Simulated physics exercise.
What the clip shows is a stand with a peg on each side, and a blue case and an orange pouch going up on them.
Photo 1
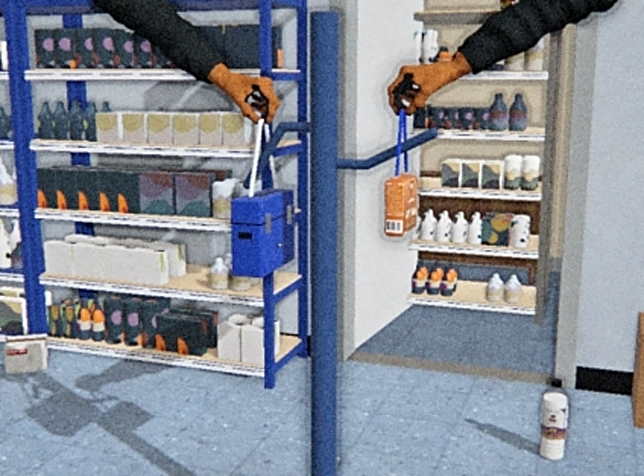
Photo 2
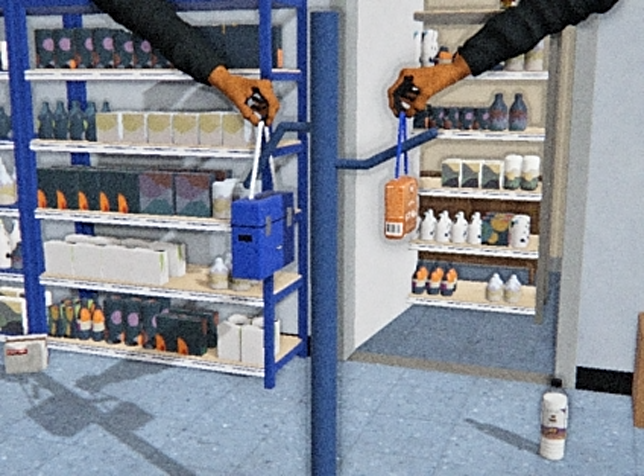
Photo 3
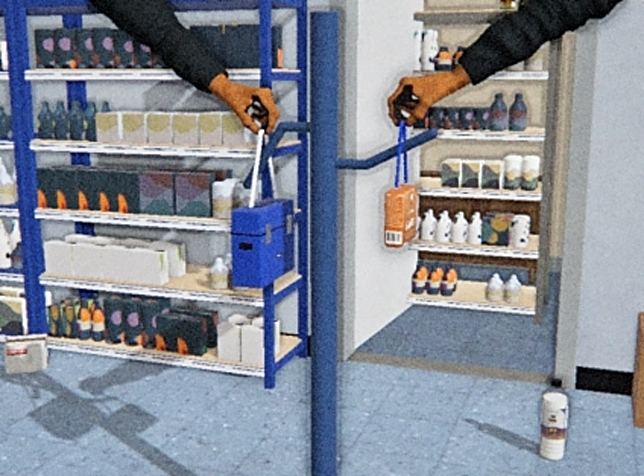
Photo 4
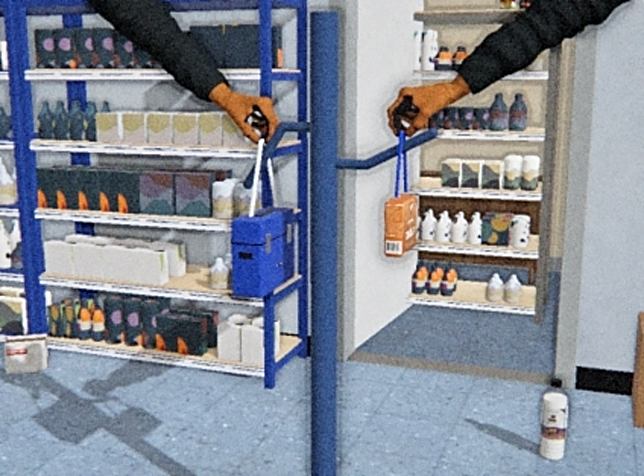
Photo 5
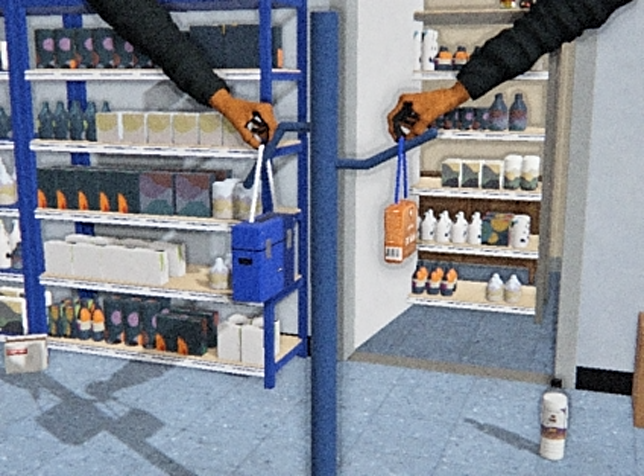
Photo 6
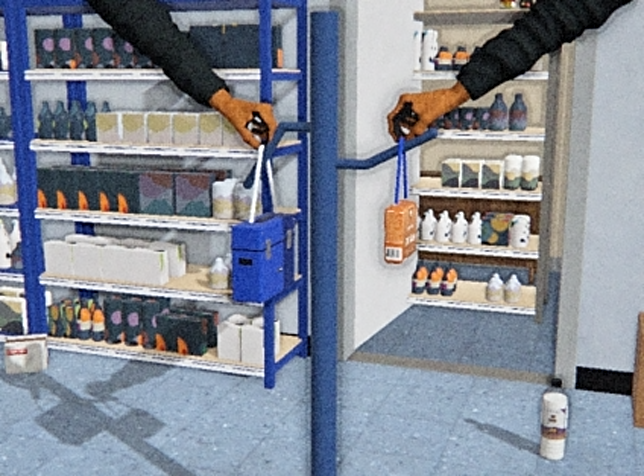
Two hands lowering a blue case and an orange pouch slightly by their straps beside a blue stand's pegs, shelves behind.
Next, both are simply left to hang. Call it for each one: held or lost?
Blue case - lost, orange pouch - held.
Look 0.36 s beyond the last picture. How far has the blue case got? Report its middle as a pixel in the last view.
You'd spot its middle roughly at pixel (267, 424) in the last picture's view.
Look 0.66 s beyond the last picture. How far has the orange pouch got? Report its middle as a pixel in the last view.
Position at that time: (328, 242).
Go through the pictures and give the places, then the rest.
The first picture shows blue case (265, 231); orange pouch (401, 205); left peg tip (248, 184); right peg tip (433, 133).
The second picture shows blue case (265, 233); orange pouch (401, 207).
The third picture shows blue case (265, 241); orange pouch (401, 215).
The fourth picture shows blue case (265, 250); orange pouch (401, 225).
The fifth picture shows blue case (265, 256); orange pouch (401, 231).
The sixth picture shows blue case (265, 256); orange pouch (401, 231); left peg tip (248, 184), sloping steeply down; right peg tip (433, 133), pointing up.
Then, 0.36 s later than the last view, blue case falling near (267, 424); orange pouch hanging from its loop near (368, 247).
Then, 0.66 s later than the last view, blue case on the floor; orange pouch hanging from its loop near (328, 242).
Finally, blue case on the floor; orange pouch hanging from its loop near (340, 246). The blue case drops to the floor and the orange pouch remains on its peg.
